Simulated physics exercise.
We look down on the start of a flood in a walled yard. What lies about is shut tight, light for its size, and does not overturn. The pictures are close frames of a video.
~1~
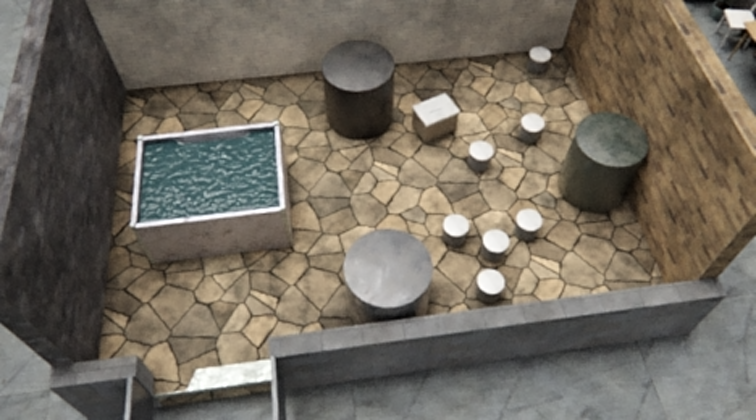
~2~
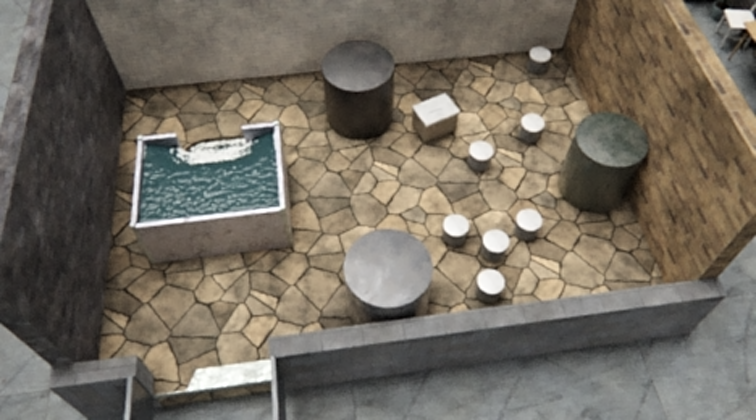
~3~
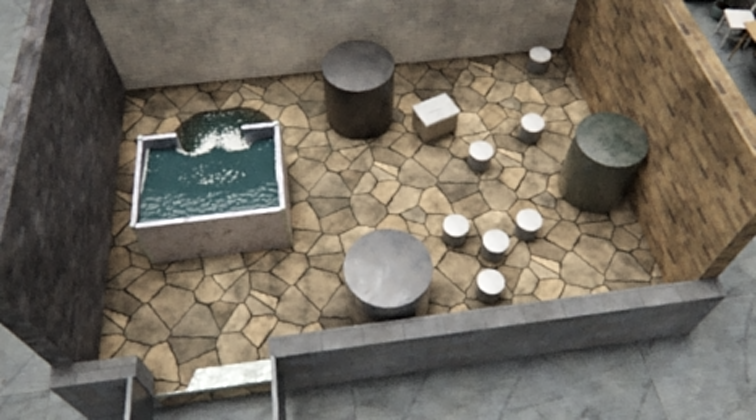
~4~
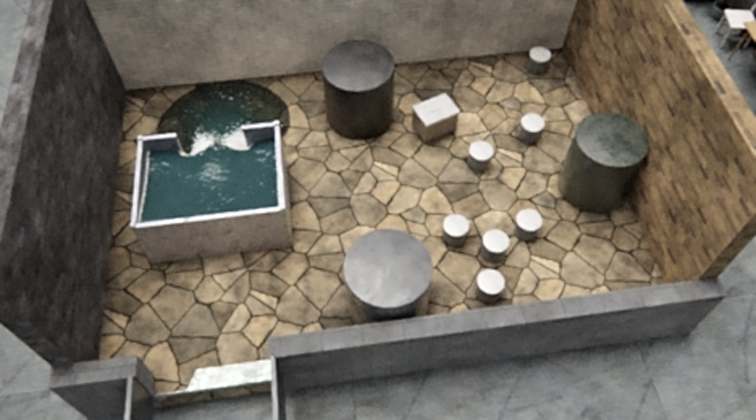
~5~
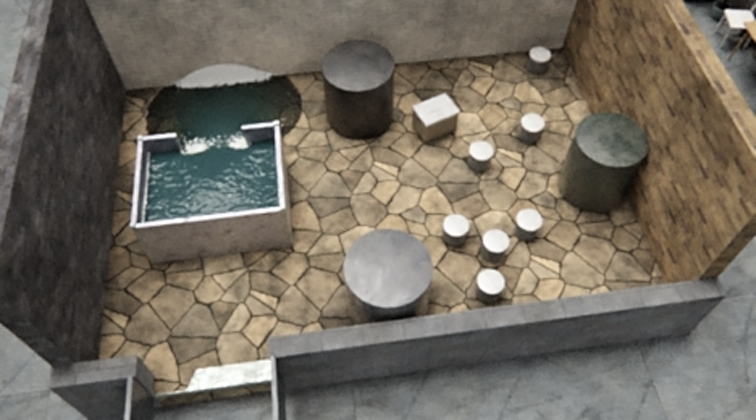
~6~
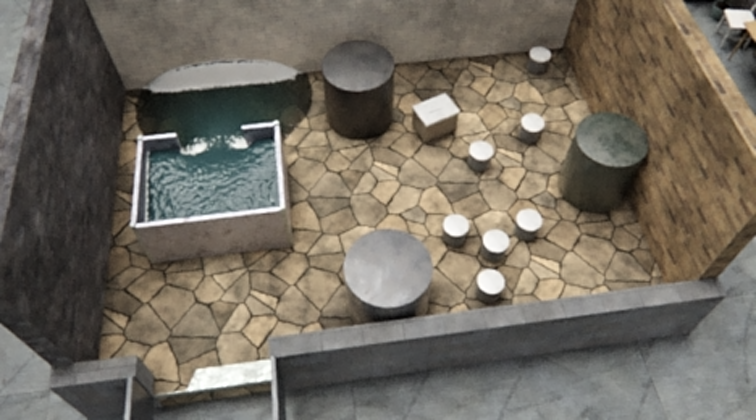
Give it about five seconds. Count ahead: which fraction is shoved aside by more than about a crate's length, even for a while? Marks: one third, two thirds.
That comes to less than a third.
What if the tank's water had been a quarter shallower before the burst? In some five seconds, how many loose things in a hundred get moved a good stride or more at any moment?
Near 10 in a hundred.
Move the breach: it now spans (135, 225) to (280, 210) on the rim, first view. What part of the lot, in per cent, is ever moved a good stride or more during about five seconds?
Near 0 in a hundred.
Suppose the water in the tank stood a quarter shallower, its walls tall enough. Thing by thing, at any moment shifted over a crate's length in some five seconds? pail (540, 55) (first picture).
Answer: Yes.
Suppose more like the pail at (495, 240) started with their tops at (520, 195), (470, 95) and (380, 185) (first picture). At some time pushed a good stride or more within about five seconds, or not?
As listed: Under that, shifted that much, less than that.
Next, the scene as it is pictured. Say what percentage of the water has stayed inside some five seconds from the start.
Some 98 per cent.
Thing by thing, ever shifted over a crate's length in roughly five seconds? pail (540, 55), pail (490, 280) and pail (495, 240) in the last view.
As listed: That far or more, never so far, under that.
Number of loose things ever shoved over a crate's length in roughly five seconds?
I count 2.
A moment on, 0 of 8 are well off their spots; 0 afloat.
Next, 0 of 8 are well off their spots; 0 afloat.
Later, 1 of 8 are well off their spots; 1 afloat.
In the end, 2 of 8 are well off their spots, and 2 have been at some point; 2 afloat.
